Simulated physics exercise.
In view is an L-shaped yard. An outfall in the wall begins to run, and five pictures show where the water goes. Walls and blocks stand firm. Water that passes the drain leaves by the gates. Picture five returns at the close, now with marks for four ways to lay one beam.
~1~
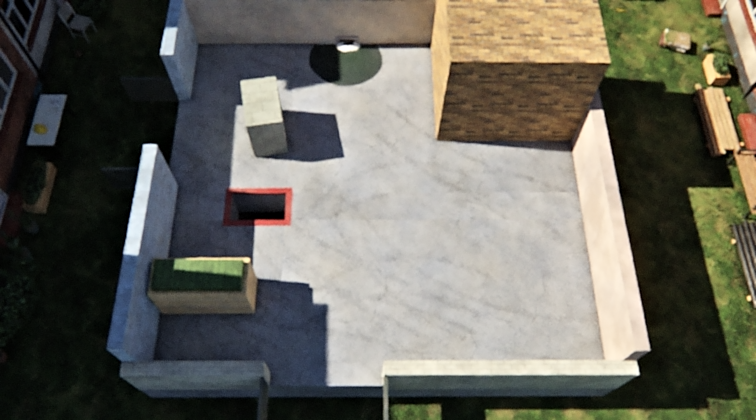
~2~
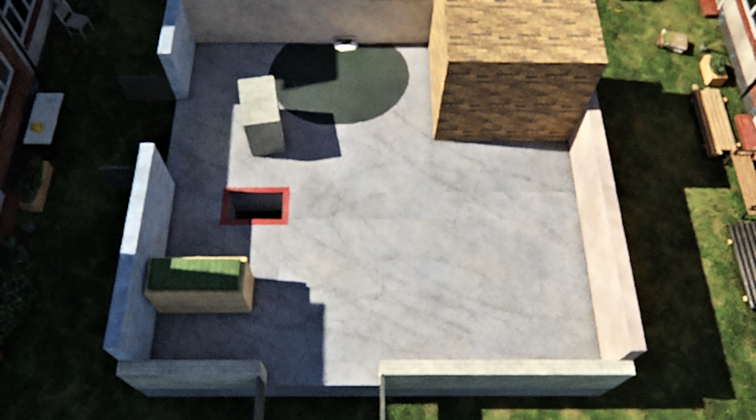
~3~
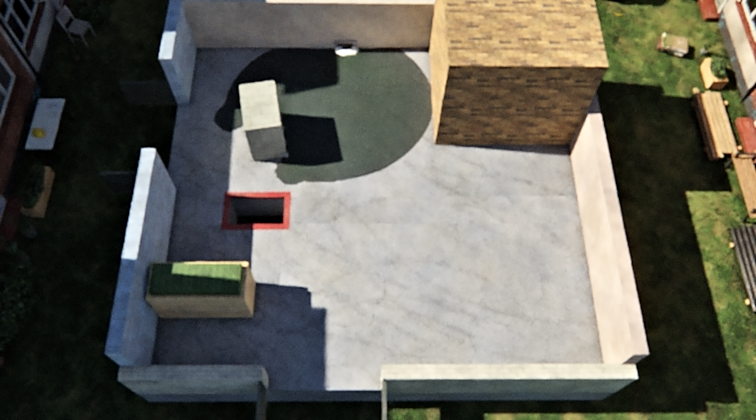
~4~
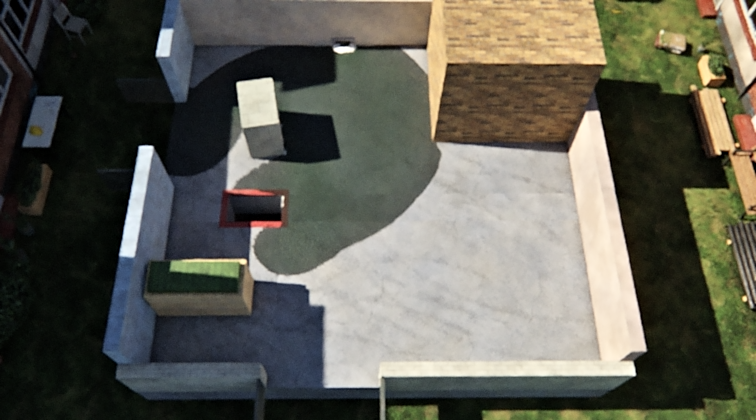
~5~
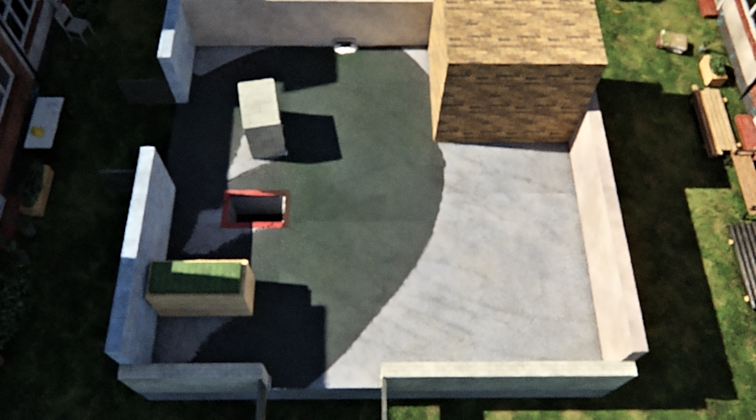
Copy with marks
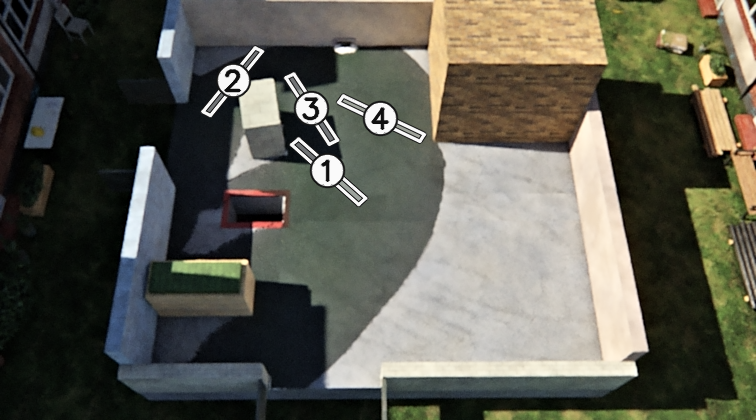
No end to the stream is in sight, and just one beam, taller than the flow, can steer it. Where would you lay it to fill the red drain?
It is 2.
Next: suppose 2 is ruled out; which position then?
It is 4.
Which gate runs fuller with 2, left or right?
More leaves on the right.
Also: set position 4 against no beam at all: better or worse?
It is worse.
On the marked copy, 1 from (295, 141) to (362, 201); 2 from (206, 113) to (258, 49); 3 from (289, 75) to (333, 142); 4 from (340, 99) to (422, 137).
If 1 is chosen, about 6 % of the stream goes into the red drain, about 90 % out by the gates.
If 2 is chosen, about 29 % of the stream goes into the red drain, about 71 % out by the gates.
If 3 is chosen, about 8 % of the stream goes into the red drain, about 91 % out by the gates.
If 4 is chosen, about 15 % of the stream goes into the red drain, about 83 % out by the gates.
